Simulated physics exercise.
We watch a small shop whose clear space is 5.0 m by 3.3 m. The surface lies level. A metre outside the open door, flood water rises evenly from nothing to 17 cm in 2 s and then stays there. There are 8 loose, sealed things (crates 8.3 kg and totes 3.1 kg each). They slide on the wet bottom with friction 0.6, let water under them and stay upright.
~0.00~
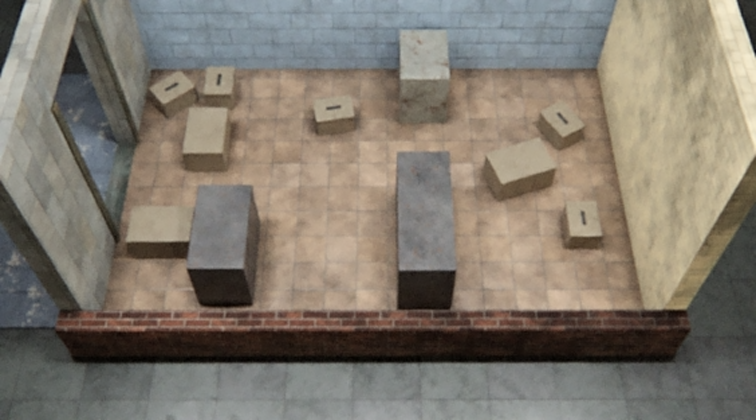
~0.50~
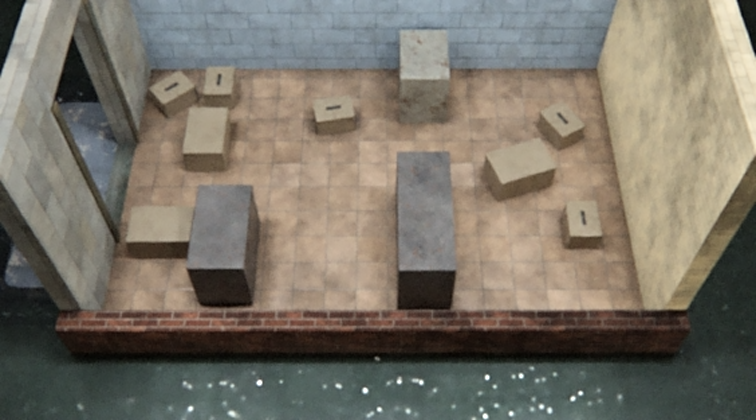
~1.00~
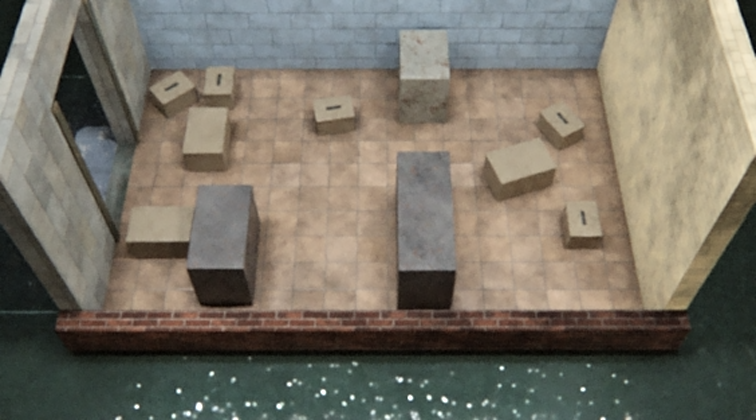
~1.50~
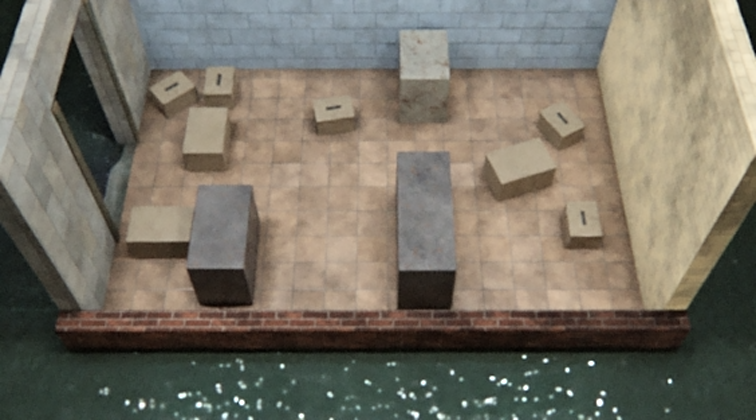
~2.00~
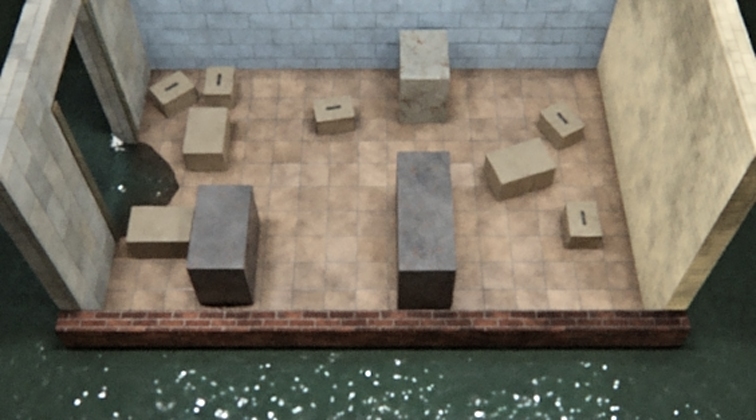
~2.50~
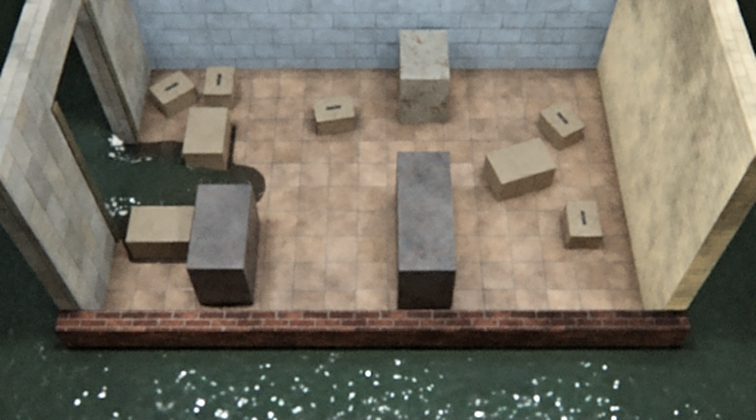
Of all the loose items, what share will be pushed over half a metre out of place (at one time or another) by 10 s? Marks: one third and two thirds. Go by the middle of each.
It is at least two thirds.
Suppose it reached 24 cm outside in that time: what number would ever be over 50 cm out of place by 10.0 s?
Then 8.
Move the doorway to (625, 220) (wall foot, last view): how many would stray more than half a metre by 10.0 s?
In that case 5 of them.
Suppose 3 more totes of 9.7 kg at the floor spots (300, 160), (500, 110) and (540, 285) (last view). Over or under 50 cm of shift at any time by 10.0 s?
In that order: Past it, short of it, under.
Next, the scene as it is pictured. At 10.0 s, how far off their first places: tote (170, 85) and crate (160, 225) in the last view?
In that order: 40 cm, 60 cm.
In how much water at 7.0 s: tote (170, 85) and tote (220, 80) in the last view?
About 2 and 3 cm.
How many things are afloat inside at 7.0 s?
5 of them.
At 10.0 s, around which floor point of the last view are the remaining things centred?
At about (357, 192).
After 3.5 s 1 of 8 are over 50 cm from their spots; 0 afloat.
After 4.5 s 2 of 8 are over 50 cm from their spots; 1 afloat.
After 7.0 s 2 of 8 are over 50 cm from their spots; 5 afloat.
After 10.0 s 7 of 8 are over 50 cm from their spots, and 7 have been at some point; 8 afloat.
